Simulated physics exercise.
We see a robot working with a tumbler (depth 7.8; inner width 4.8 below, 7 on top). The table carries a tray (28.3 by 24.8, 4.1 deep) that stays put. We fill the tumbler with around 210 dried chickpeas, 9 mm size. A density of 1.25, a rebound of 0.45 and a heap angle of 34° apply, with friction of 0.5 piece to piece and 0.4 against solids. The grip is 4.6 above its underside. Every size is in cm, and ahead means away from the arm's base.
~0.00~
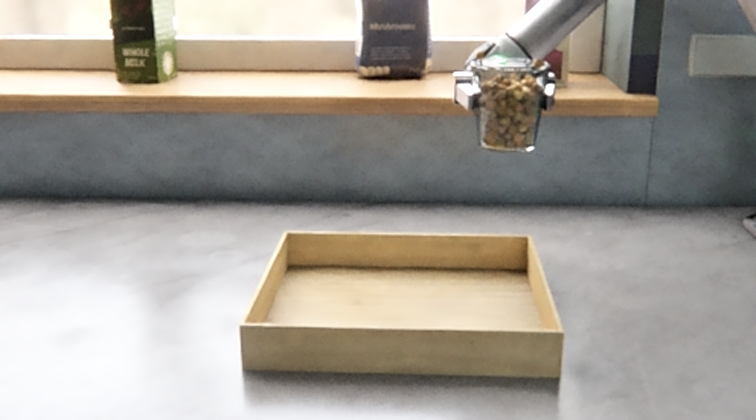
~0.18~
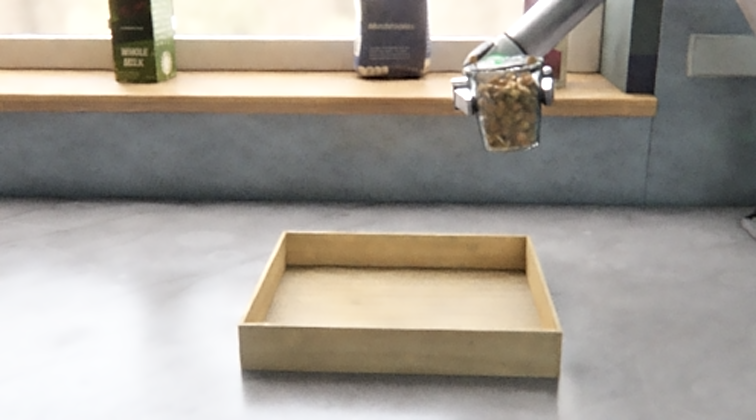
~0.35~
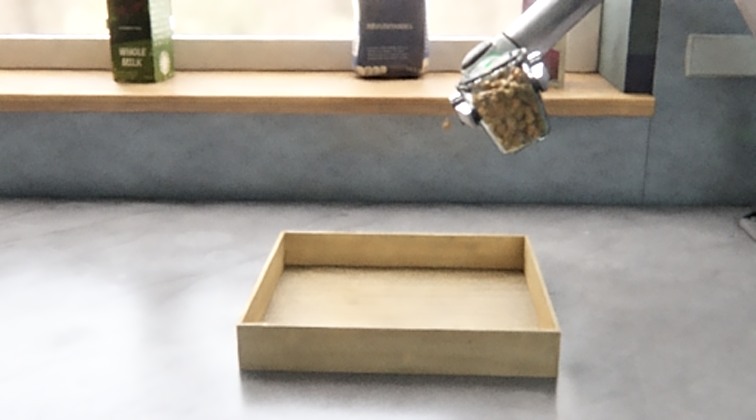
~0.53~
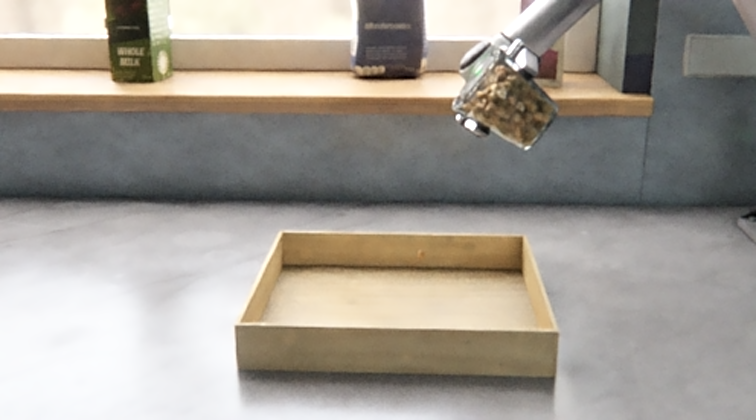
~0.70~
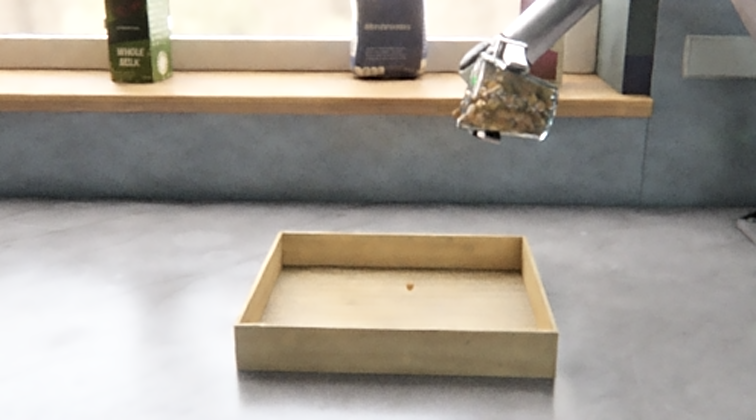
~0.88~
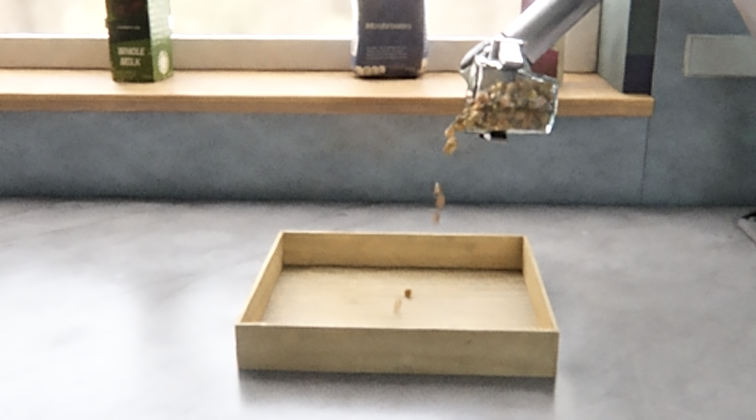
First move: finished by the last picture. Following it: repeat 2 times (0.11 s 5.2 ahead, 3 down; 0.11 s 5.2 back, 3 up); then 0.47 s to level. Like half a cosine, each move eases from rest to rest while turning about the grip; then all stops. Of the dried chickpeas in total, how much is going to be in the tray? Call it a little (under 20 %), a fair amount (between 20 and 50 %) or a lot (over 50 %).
A lot.
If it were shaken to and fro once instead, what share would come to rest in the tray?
I'd expect close to 75 per cent then.
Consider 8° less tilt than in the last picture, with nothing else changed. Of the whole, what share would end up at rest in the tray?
About 65 percent.
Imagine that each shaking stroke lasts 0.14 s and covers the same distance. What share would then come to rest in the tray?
It would be some 80 %.
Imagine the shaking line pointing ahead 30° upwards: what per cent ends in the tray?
It comes to around 90 percent.
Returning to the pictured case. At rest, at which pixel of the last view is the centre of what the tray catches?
It sits close to (330, 305).
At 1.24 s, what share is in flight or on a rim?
Around 2 per cent of the load.
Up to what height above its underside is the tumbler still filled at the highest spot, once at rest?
About 3.0 cm.
After 1.24 s, tilted 82° forward, highest piece 20 above the table; 131 in the tray, 73 in the tumbler, 1 on the table or floor, 4 in flight or on a rim.
After 1.61 s, tilted 27° forward, highest piece 24 above the table; 175 in the tray, 32 in the tumbler, 2 on the table or floor.
After 1.99 s, level, highest piece 21 above the table; 175 in the tray, 32 in the tumbler, 2 on the table or floor.
After 3.04 s, level, highest piece 21 above the table; 175 in the tray, 32 in the tumbler, 2 on the table or floor.
At rest, 175 in the tray, 32 in the tumbler, 2 on the table or floor. That is 84 % in the tray.
